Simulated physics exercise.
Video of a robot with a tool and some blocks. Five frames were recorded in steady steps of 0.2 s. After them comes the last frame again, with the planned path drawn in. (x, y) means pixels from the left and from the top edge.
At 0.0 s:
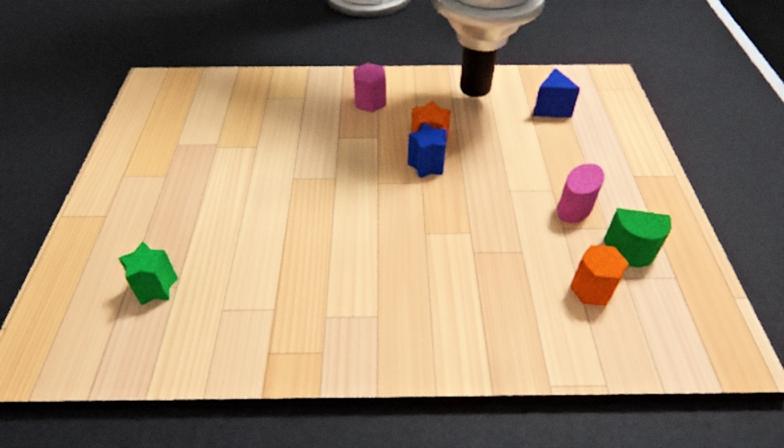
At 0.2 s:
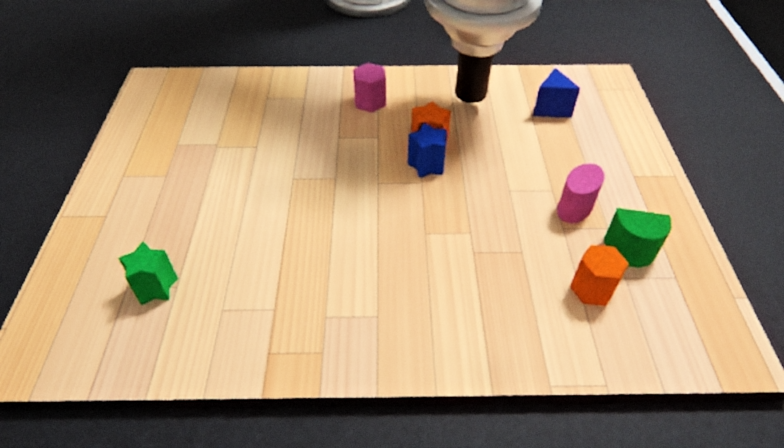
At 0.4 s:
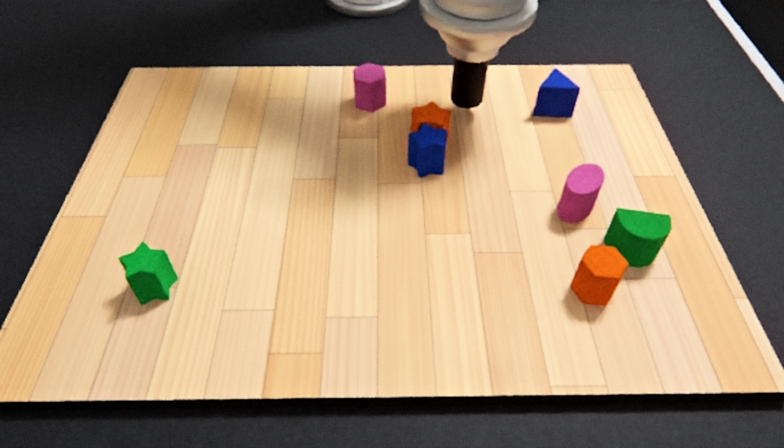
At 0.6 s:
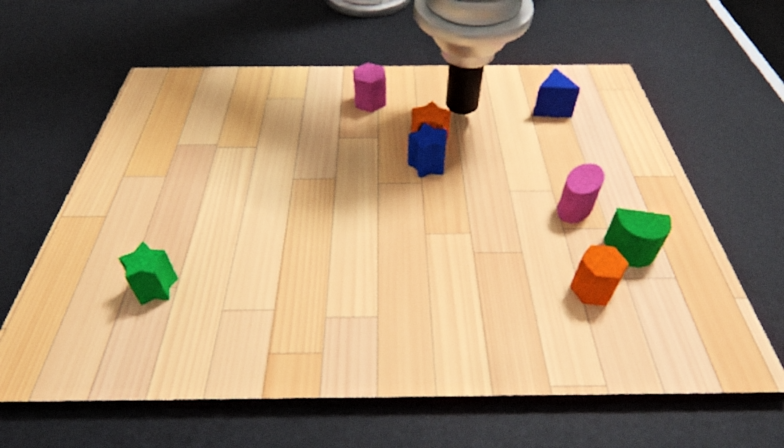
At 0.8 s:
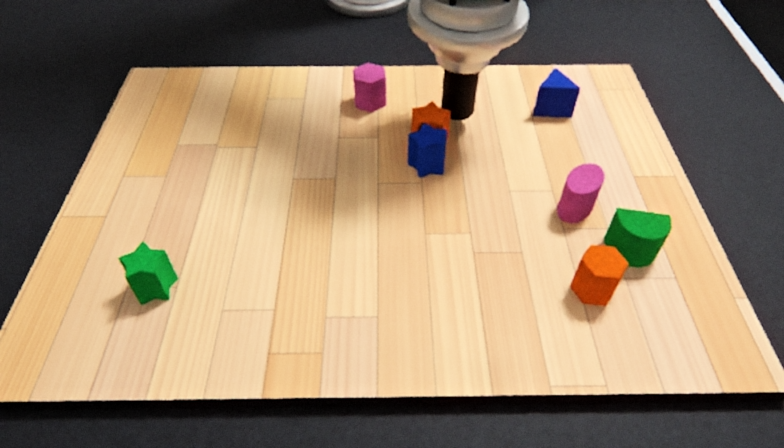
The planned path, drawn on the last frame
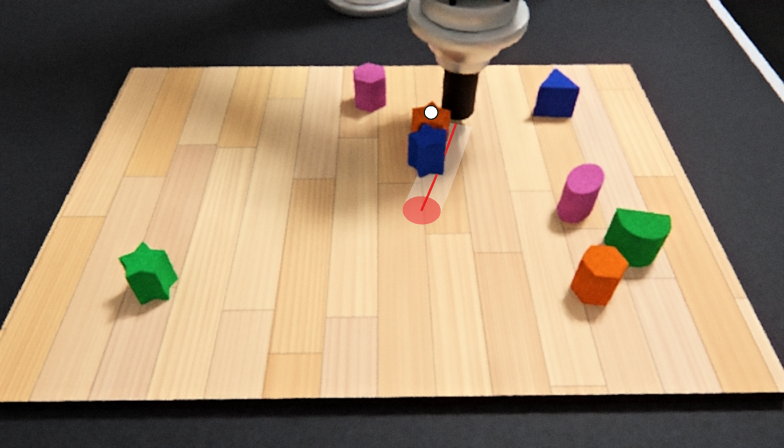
In this clip, a robot tool with a dark tip moves slightly left and toward the viewer, nearing an orange star block behind a blue one, while the colored blocks scattered on the wooden board stay still.
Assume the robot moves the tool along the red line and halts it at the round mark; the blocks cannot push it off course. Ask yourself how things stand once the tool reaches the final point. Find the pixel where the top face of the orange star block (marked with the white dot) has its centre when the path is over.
Its top middle is near (412, 126).
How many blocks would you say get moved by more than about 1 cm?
Total: Two.
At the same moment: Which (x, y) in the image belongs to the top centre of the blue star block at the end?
I'd guess (393, 166).
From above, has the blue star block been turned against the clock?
I believe not.
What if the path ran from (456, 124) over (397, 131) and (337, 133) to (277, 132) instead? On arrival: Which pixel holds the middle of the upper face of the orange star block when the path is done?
It sits at (404, 121).
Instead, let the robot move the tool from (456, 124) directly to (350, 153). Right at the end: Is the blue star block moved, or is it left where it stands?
The blue star block is moved.
The drawn path runs in a line from (456, 124) to (422, 210); the dot is on the orange star block.
On the path given first. One third of the way, tool at (448, 138); blue star block at (418, 144), turned 40° anticlockwise; orange star block at (417, 123), turned 45° clockwise.
Two thirds of the way, tool at (436, 166); blue star block at (405, 156), turned 25° anticlockwise; orange star block at (412, 126), turned 80° clockwise.
At the end, tool at (422, 198); blue star block at (393, 166), turned 25° clockwise; orange star block at (412, 126), turned 80° clockwise.
